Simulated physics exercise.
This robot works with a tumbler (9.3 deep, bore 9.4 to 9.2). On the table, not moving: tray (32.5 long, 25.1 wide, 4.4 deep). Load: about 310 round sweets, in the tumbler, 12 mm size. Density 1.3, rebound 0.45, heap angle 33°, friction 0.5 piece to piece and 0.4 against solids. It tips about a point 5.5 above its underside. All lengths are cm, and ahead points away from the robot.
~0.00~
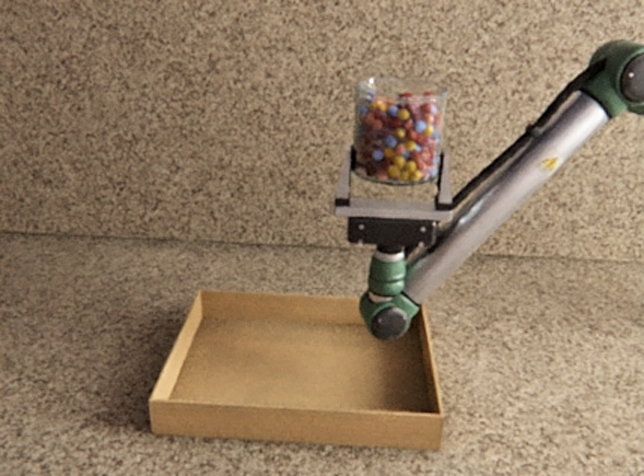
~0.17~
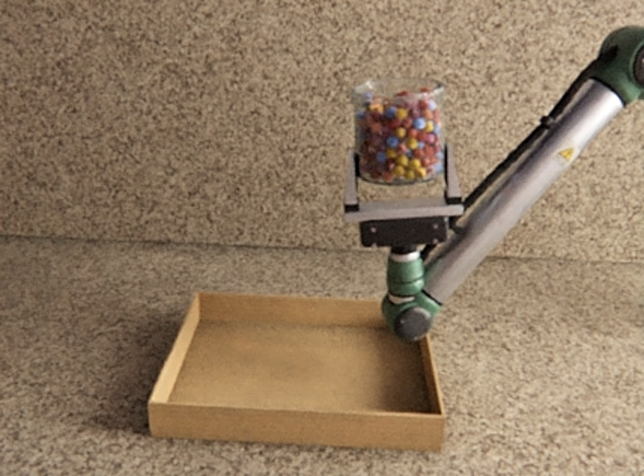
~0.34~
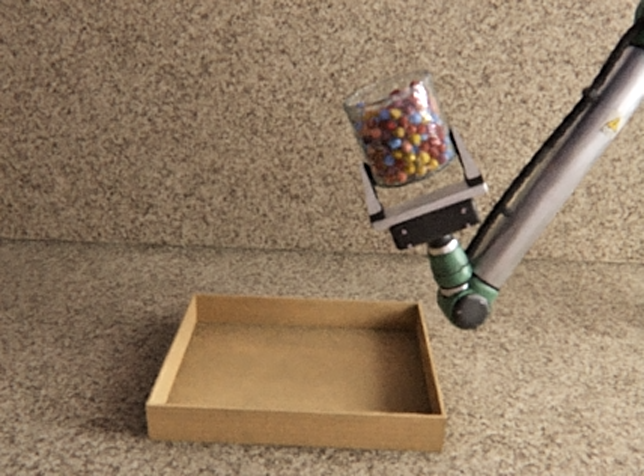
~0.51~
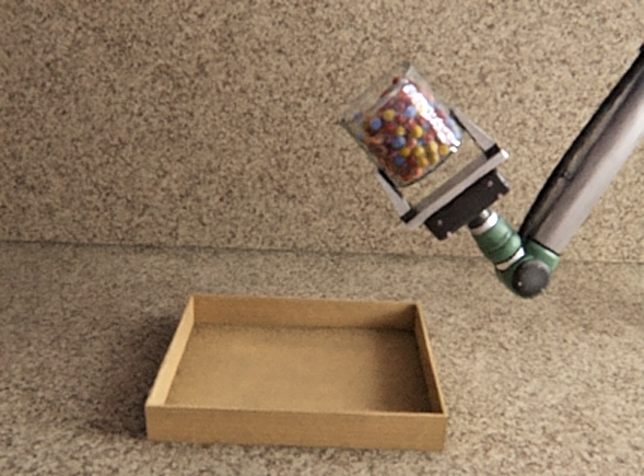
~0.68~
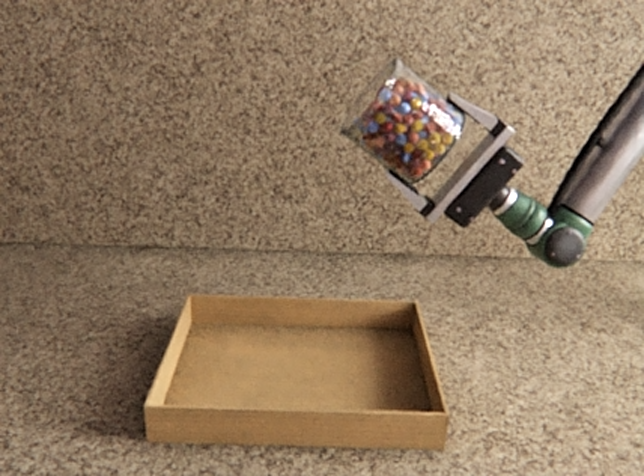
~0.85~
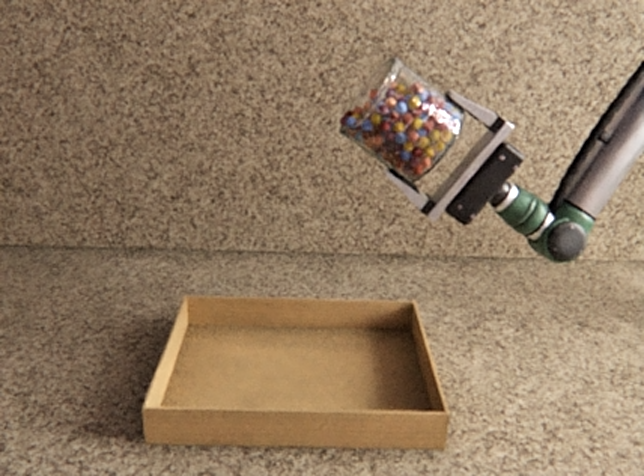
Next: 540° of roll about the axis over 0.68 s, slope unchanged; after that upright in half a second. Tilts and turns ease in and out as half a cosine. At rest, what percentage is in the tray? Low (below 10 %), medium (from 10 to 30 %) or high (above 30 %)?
Answer: Low; below 10 % of the round sweets finish in the tray.
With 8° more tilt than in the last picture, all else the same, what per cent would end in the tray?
Then about 5 per cent.
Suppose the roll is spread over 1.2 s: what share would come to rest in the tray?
Then about 0 per cent.
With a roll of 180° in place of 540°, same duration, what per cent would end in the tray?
Then about 0 per cent.
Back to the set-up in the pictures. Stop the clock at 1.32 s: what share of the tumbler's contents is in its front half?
Some 55 per cent.
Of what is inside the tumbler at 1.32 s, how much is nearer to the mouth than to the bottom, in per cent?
Some 45 per cent.
By 1.32 s, tipped 56°, highest piece 39 above the table; 312 in the tumbler, 2 in the tray.
By 1.79 s, tipped 26°, highest piece 38 above the table; 311 in the tumbler, 2 in the tray, 1 in flight or on a rim.
By 2.23 s, upright, highest piece 38 above the table; 311 in the tumbler, 3 in the tray.
By 2.93 s, upright, highest piece 38 above the table; 311 in the tumbler, 3 in the tray.
Final count, 311 in the tumbler, 3 in the tray. That is 1 % in the tray.
